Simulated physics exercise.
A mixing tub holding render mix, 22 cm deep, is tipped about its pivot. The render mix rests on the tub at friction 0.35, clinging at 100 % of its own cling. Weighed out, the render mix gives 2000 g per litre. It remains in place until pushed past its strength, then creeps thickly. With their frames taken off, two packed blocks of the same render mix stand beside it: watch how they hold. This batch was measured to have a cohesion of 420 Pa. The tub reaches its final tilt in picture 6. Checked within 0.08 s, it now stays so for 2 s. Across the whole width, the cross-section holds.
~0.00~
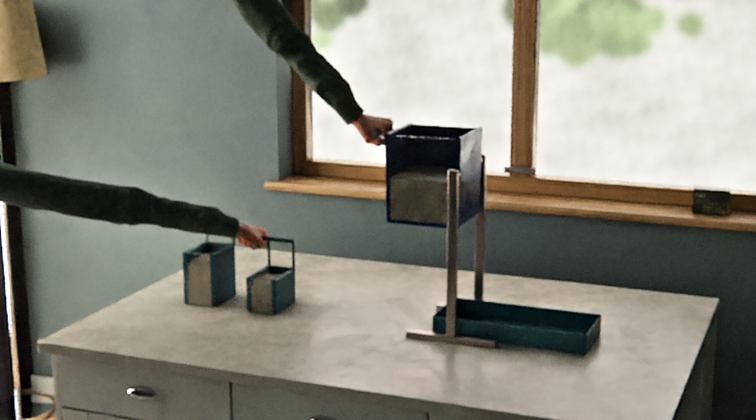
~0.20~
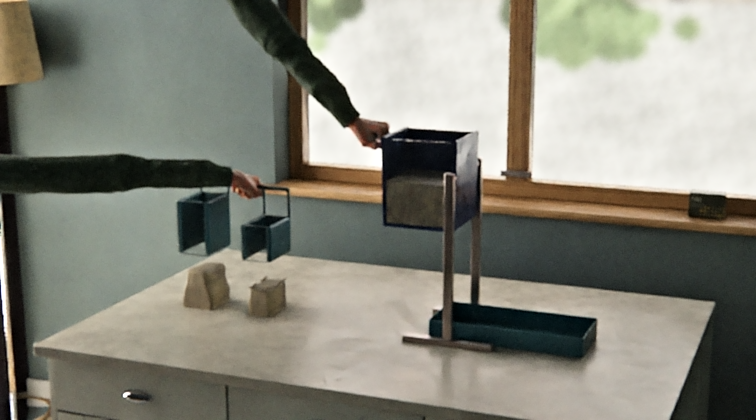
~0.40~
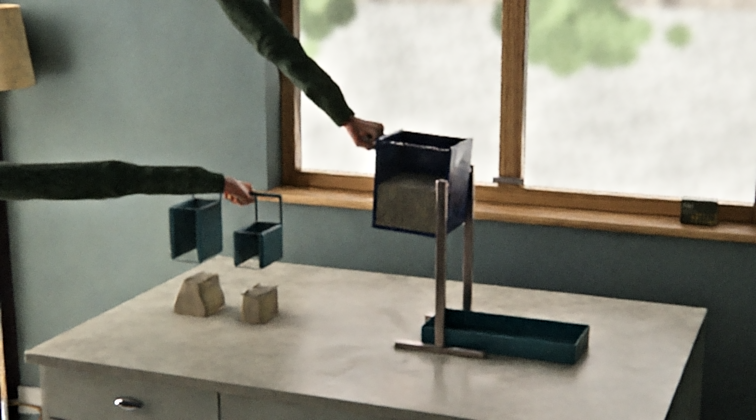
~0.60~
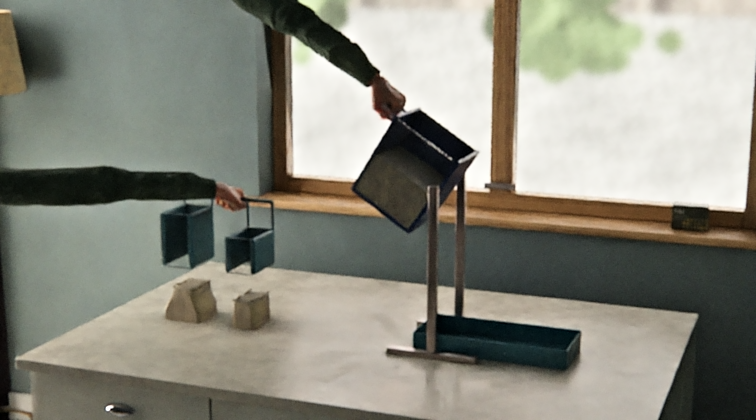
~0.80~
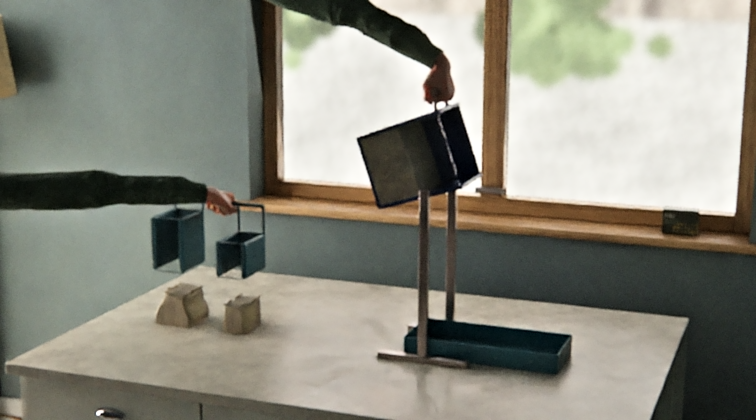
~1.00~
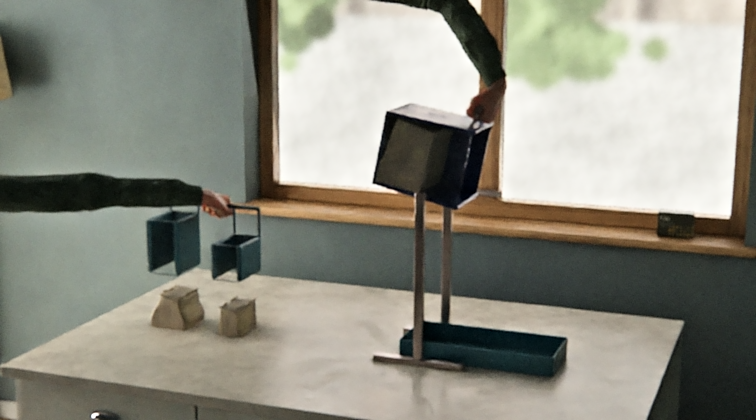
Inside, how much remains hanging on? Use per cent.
Some 55 percent remains.
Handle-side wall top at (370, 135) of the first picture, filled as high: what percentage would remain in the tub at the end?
Roughly 50 %.
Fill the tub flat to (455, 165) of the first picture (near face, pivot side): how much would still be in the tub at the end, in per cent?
It would be near 45 %.
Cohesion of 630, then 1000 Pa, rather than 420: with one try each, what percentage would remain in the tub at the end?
Going in order, it's 60 % and then 100 %.
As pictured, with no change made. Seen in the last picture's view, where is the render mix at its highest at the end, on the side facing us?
I'd say it peaks at roughly (400, 164) in the last picture.
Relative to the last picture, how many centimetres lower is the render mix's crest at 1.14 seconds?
Around 6 cm below its level in the last picture.
After 1.14 s, the tub is at 101 degrees and holds 100 %.
After 1.31 s, the tub is at 101 degrees and holds 74 %.
After 1.48 s, the tub is at 101 degrees and holds 61 %.
After 1.65 s, the tub is at 101 degrees and holds 56 %.
After 3.00 s, the tub is at 101 degrees and holds 55 %.
